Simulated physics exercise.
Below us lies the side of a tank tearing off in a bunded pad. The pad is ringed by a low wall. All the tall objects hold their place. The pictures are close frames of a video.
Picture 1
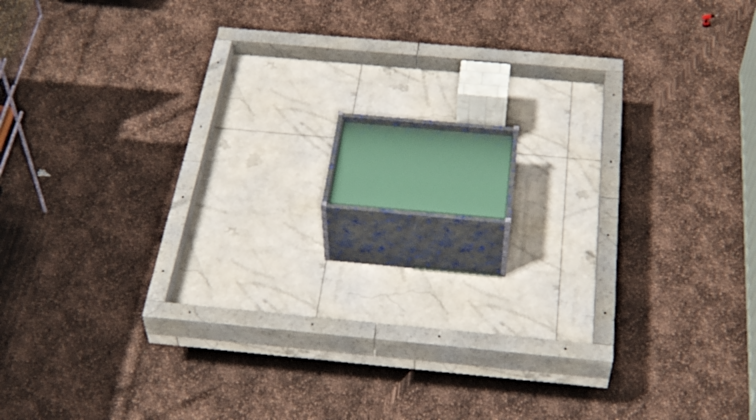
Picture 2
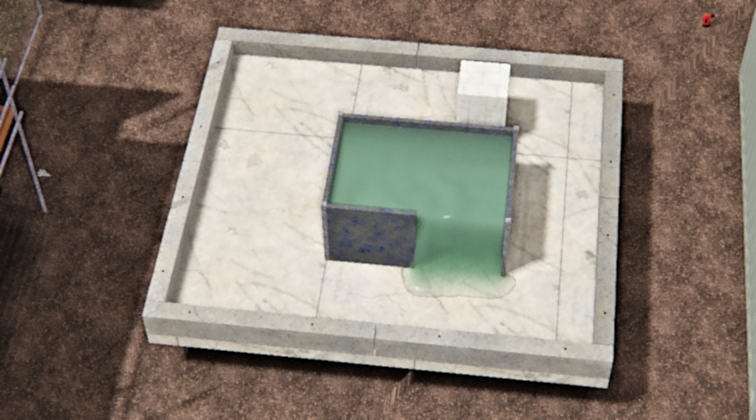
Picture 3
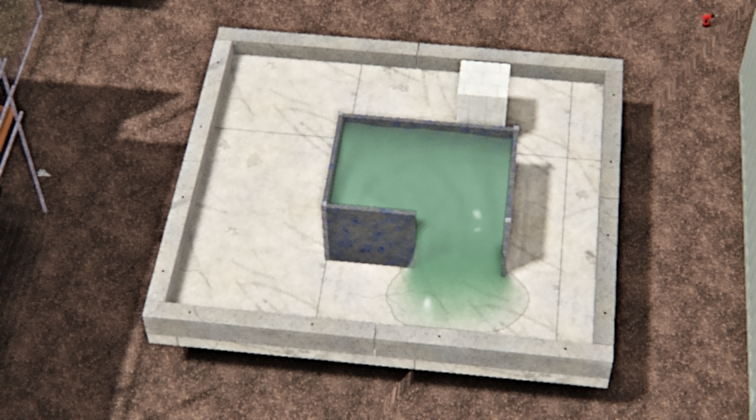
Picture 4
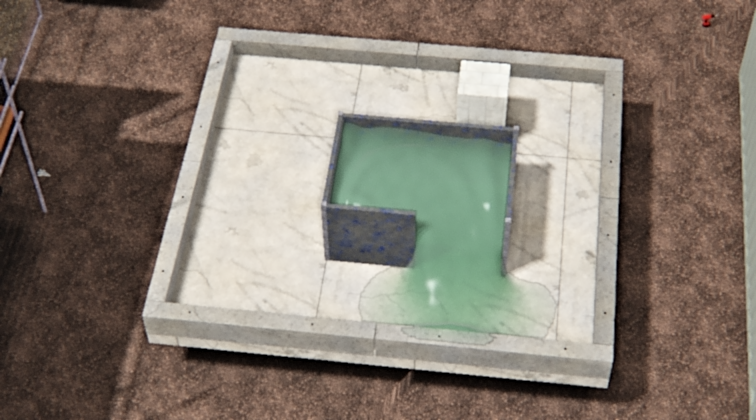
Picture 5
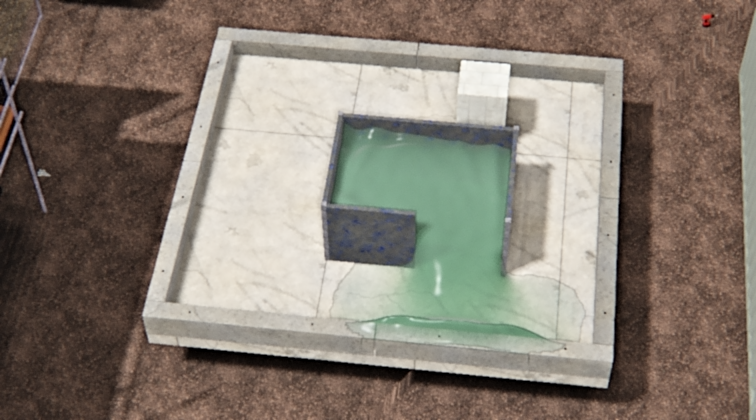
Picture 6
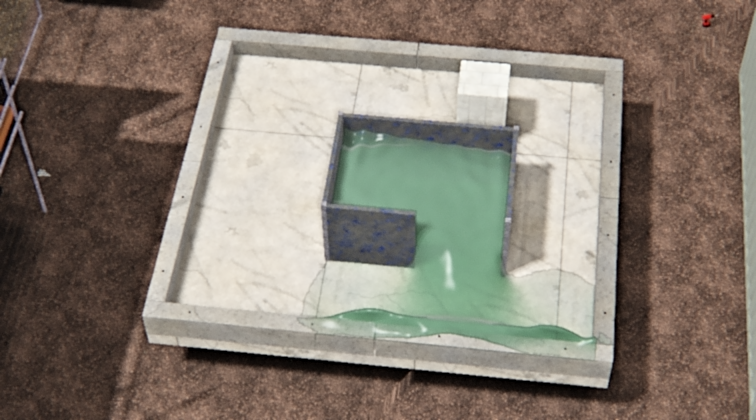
Green water sits still in a dark walled tank on a pale, low-walled pad, then pours out as part of the tank's near side opens at the right. It fans across the slab to the near wall and spreads left and right along it in ripples, while the level inside the tank drops.
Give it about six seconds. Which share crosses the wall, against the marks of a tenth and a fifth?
It loses over a fifth.
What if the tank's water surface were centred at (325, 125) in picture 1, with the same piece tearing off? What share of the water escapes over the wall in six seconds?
Close to 16 %.
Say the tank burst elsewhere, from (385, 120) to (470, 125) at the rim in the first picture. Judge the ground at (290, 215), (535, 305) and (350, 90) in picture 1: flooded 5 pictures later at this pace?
In that order: Clear, free of water, flooded.
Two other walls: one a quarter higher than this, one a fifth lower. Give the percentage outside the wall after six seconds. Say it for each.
Near 20 and 38 in a hundred.
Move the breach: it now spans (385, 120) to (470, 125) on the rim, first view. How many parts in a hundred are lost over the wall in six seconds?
I make it 12 per cent.
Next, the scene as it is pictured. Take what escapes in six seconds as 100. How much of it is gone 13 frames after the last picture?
Near 90 in a hundred.
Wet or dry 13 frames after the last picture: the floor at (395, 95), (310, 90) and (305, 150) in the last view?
In that order: Clear, dry, dry.
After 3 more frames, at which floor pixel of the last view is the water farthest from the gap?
Near (170, 314).
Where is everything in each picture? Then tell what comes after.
In the first frame, still water in the tank at (422, 170).
In the second frame, water pours out at (459, 249) and has run to (509, 283).
In the third frame, water pours out at (459, 252) and has run to (409, 321).
In the fourth frame, water pours out at (459, 255) and has run to a hidden place.
In the fifth frame, water pours out at (459, 255) and has run to a hidden place.
In the sixth frame, water pours out at (459, 255) and has run to a hidden place.
A moment on, water covers 25 % of the floor; the low wall has let 7 % over.
Next, water covers 30 % of the floor; the low wall has let 13 % over.
Then, water covers 60 % of the floor; the low wall has let 26 % over.
Later, water covers 75 % of the floor; the low wall has let 28 % over.
In the end, water covers 85 % of the floor; the low wall has let 28 % over.
